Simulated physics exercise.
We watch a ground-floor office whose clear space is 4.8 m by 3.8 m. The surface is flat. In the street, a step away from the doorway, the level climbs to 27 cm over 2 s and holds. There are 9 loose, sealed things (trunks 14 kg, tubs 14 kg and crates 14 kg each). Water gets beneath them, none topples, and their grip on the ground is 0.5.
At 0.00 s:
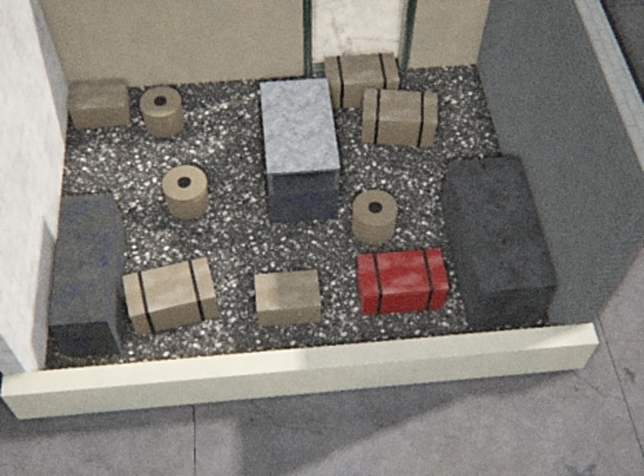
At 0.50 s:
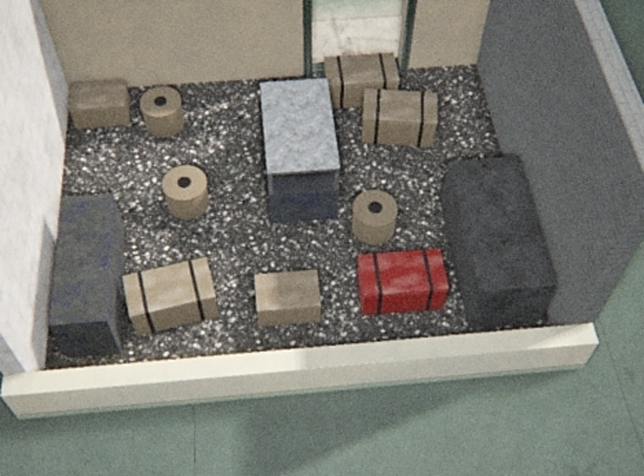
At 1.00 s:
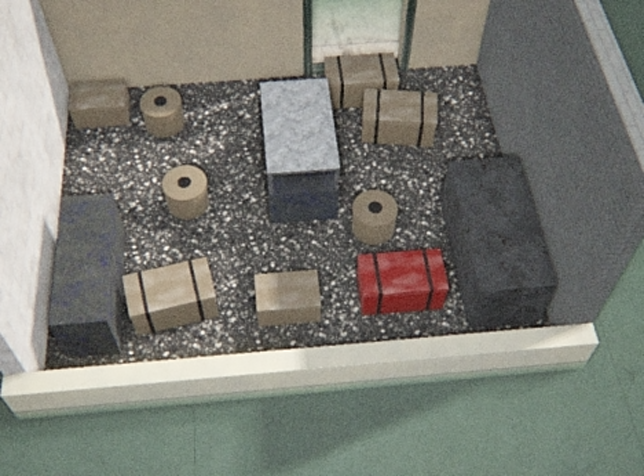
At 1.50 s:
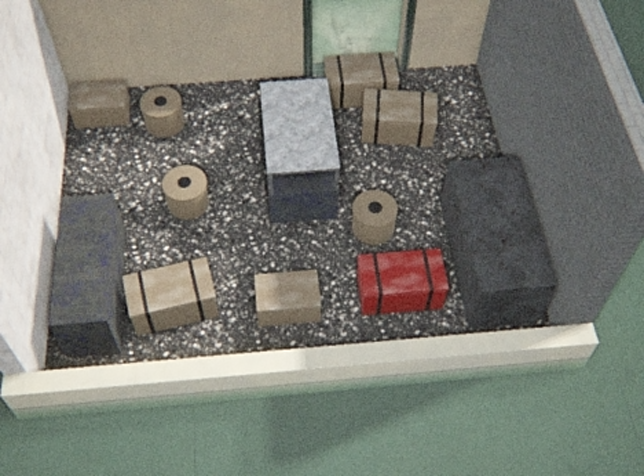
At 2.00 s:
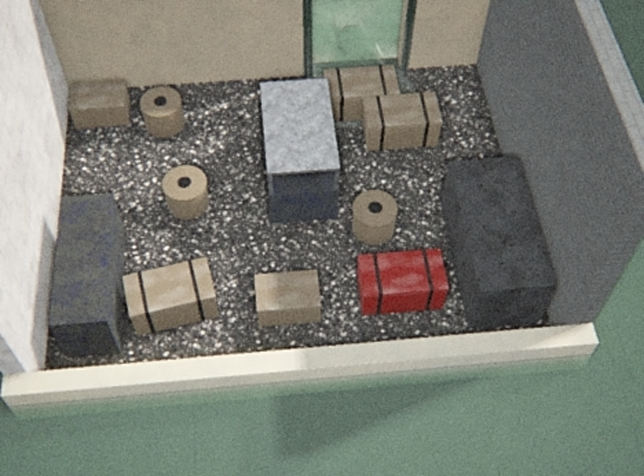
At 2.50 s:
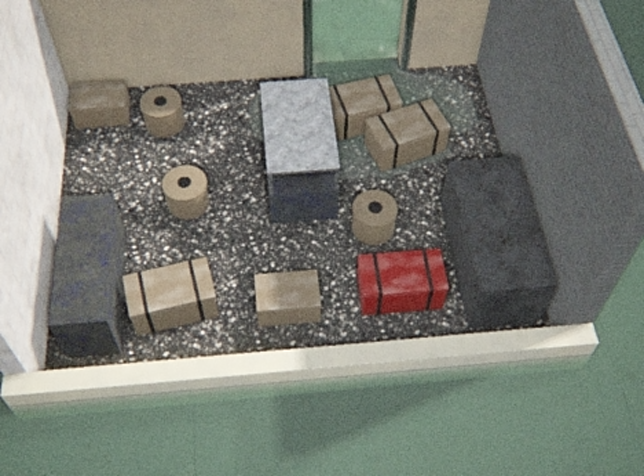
Greenish water covers the ground outside, then enters through the doorway and shifts two crates.
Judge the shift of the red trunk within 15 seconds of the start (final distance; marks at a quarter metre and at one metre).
The red trunk gets carried off.
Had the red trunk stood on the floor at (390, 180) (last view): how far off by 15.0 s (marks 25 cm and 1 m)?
It travels far.
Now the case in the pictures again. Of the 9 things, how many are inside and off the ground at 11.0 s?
I count 9.
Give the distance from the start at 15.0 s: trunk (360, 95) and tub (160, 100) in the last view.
In turn: 100 cm, 40 cm.
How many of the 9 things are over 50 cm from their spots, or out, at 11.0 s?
7 of them.
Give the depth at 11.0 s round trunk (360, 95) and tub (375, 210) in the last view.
About 13 and 12 cm.
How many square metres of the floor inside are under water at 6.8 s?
Roughly 15 m2.
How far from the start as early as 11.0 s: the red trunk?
About 200 cm.
After 3.5 s the red trunk is near (403, 272), 0.0 m from its start, aground; 2 afloat.
After 6.8 s the red trunk is near (402, 315), 0.5 m from its start, afloat; 3 afloat.
After 11.0 s the red trunk is near (202, 260), 1.9 m from its start, afloat; 9 afloat.
After 15.0 s the red trunk is near (161, 270), 2.3 m from its start, afloat; 9 afloat.
